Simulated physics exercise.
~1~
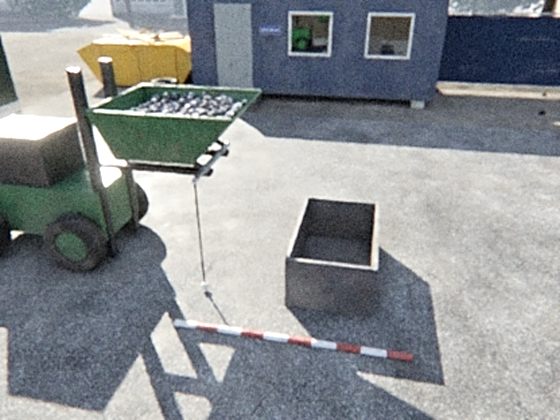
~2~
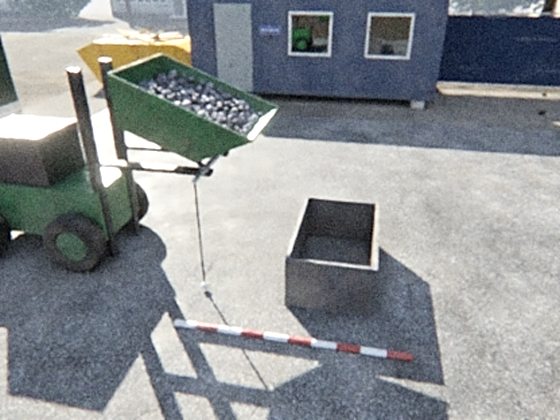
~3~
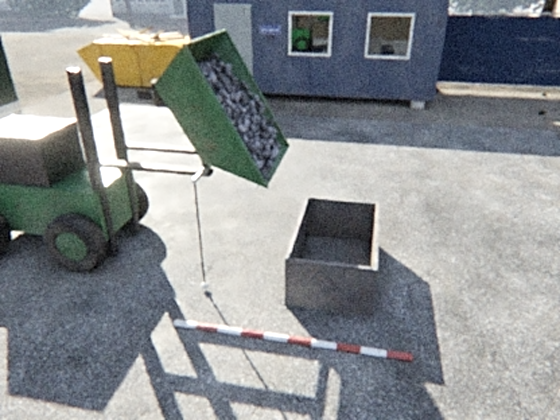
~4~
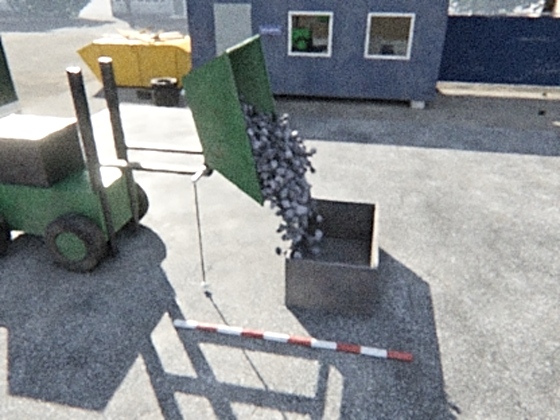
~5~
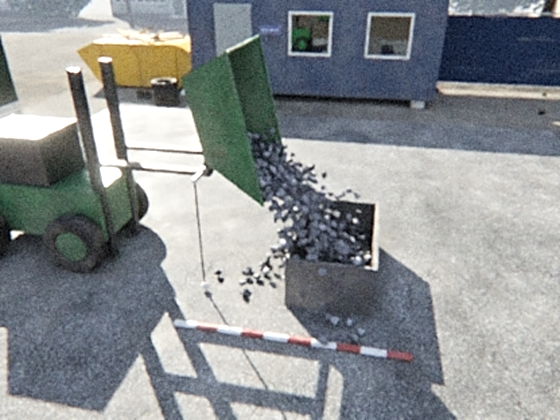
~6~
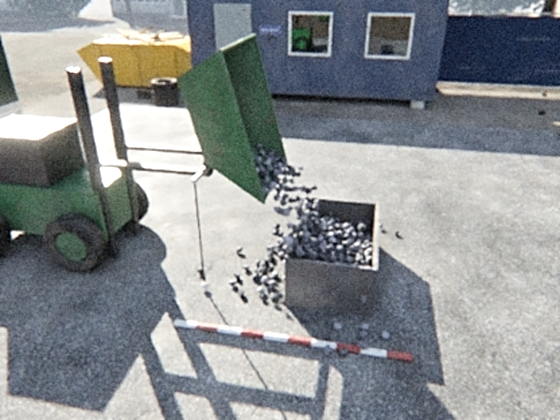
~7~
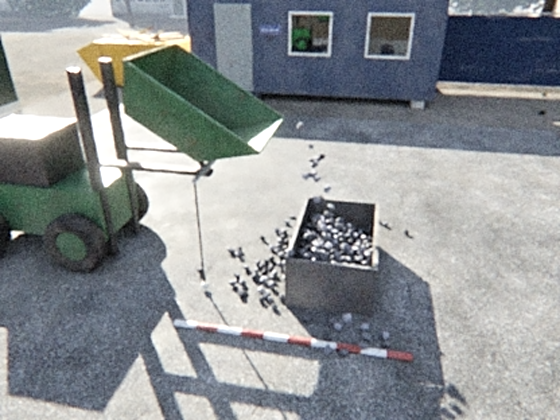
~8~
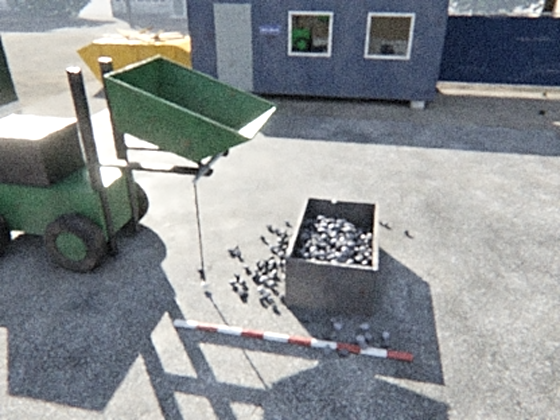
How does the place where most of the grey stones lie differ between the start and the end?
At the start the stones are heaped in the raised green skip on the forklift. At the end most of them lie lower and farther right, inside the open bin, with some scattered on the ground around it.
